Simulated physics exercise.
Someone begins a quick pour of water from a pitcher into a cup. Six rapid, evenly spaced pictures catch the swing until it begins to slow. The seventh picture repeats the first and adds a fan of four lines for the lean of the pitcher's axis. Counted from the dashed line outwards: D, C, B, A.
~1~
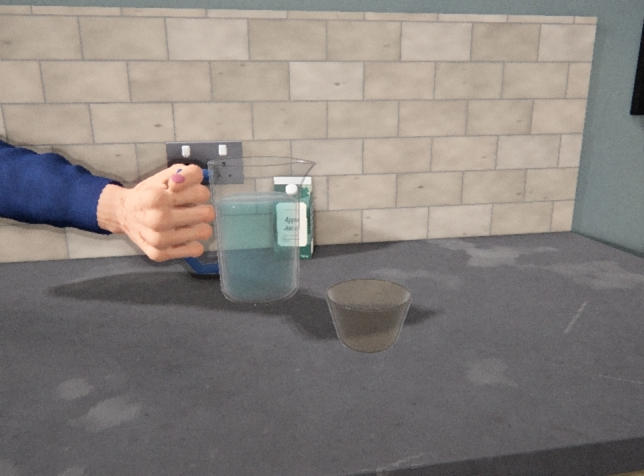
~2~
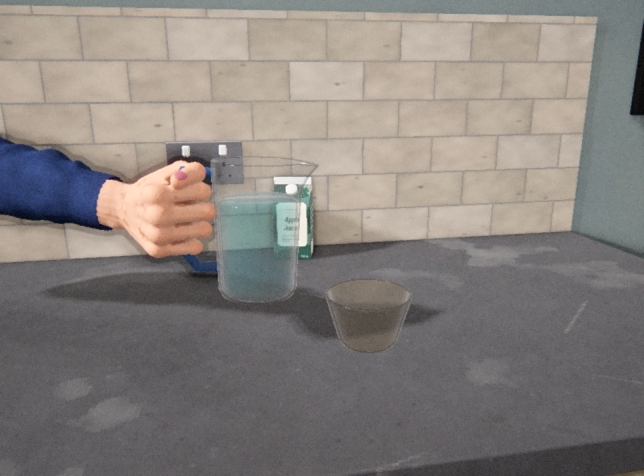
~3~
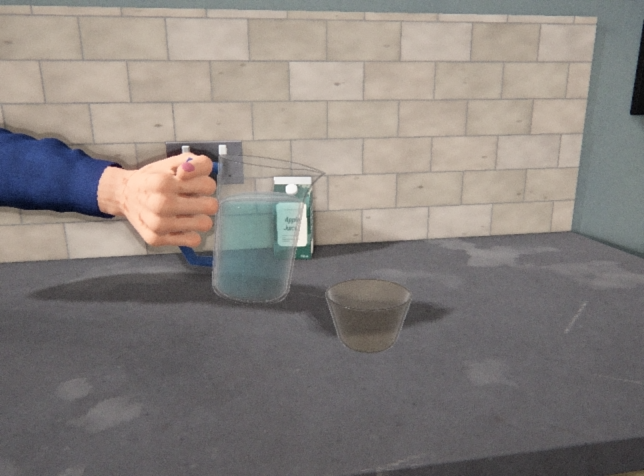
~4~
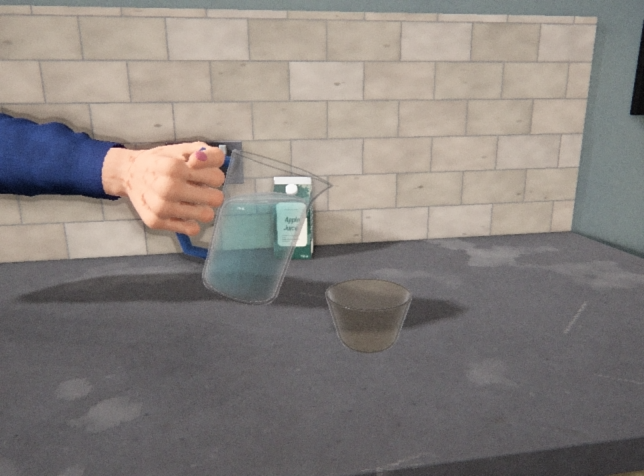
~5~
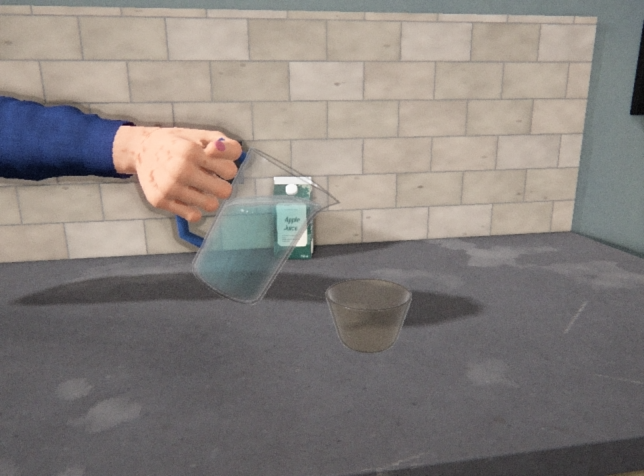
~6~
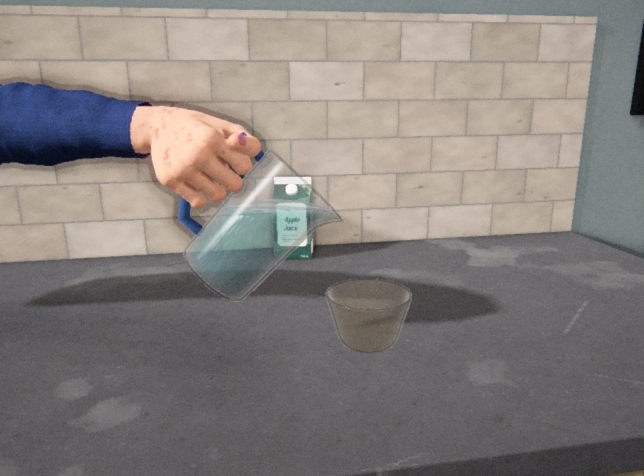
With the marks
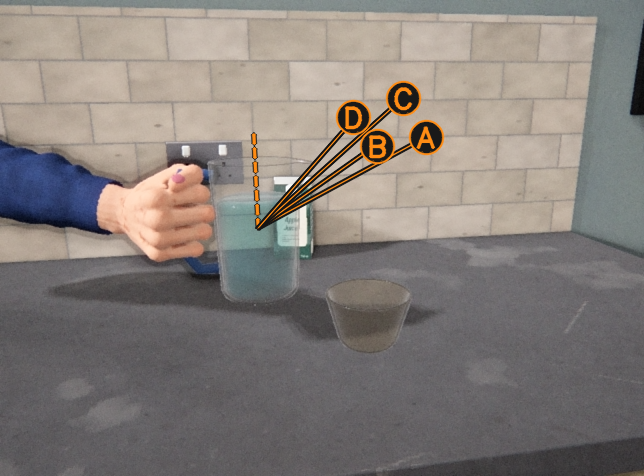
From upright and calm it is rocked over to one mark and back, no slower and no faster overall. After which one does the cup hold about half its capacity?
A beats the others.
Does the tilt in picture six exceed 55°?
No, it does not.
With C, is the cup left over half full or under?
Under.
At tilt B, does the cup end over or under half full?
Under.
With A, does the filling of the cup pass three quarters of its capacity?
No, less.
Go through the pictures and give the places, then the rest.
In the first picture, upright, lip at (314, 162); rim of the cup round (368, 293); nothing has left yet.
In the second picture, tipped about 2°, lip at (317, 165); nothing has left yet.
In the third picture, tipped about 9°, lip at (324, 172); nothing has left yet.
In the fourth picture, tipped about 19°, lip at (332, 184); nothing has left yet.
In the fifth picture, tipped about 31°, lip at (339, 201); nothing has left yet.
In the sixth picture, tipped about 45°, lip at (342, 219); nothing has left yet.
On the marked copy, A at (411, 145); B at (362, 154); C at (390, 109); D at (343, 131).
With A, the cup ends with about 52 % of what it can hold.
With B, the cup ends with about 32 % of what it can hold.
With C, the cup ends with about 18 % of what it can hold.
With D, the cup ends with about 7 % of what it can hold.
